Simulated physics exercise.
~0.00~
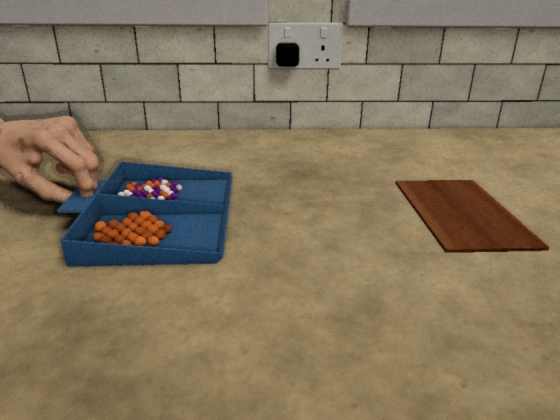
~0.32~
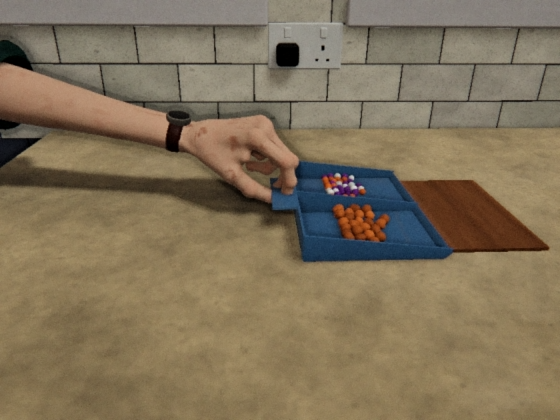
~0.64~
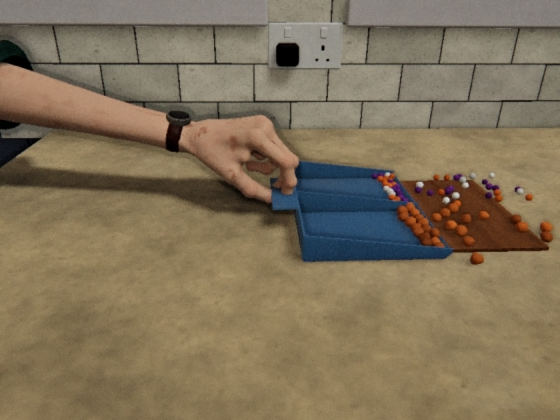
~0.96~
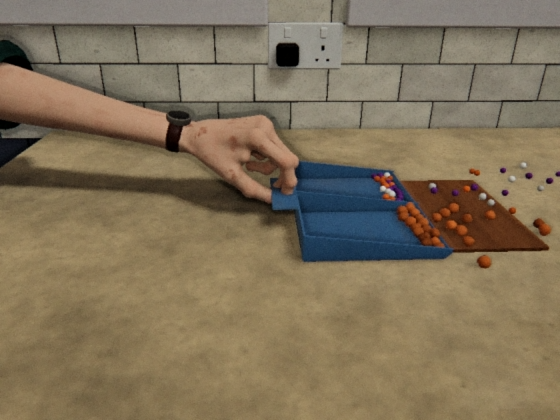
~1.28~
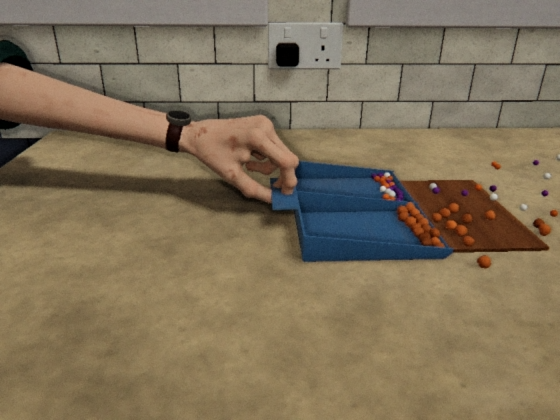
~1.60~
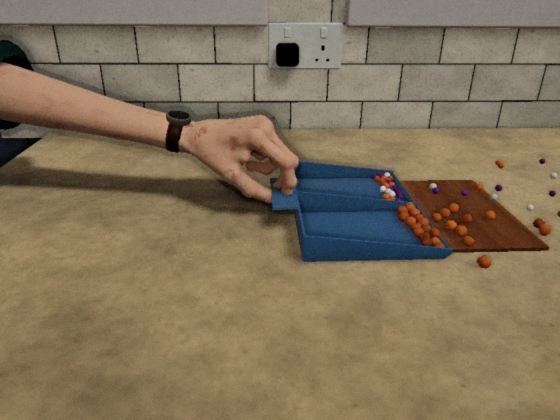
On a countertop by a brick wall, a hand slid a blue two-part tray of orange balls and smaller mixed-colour beads right until it stopped at a flat brown board, and about half of each lot spilled over the front, scattering across and beyond it.
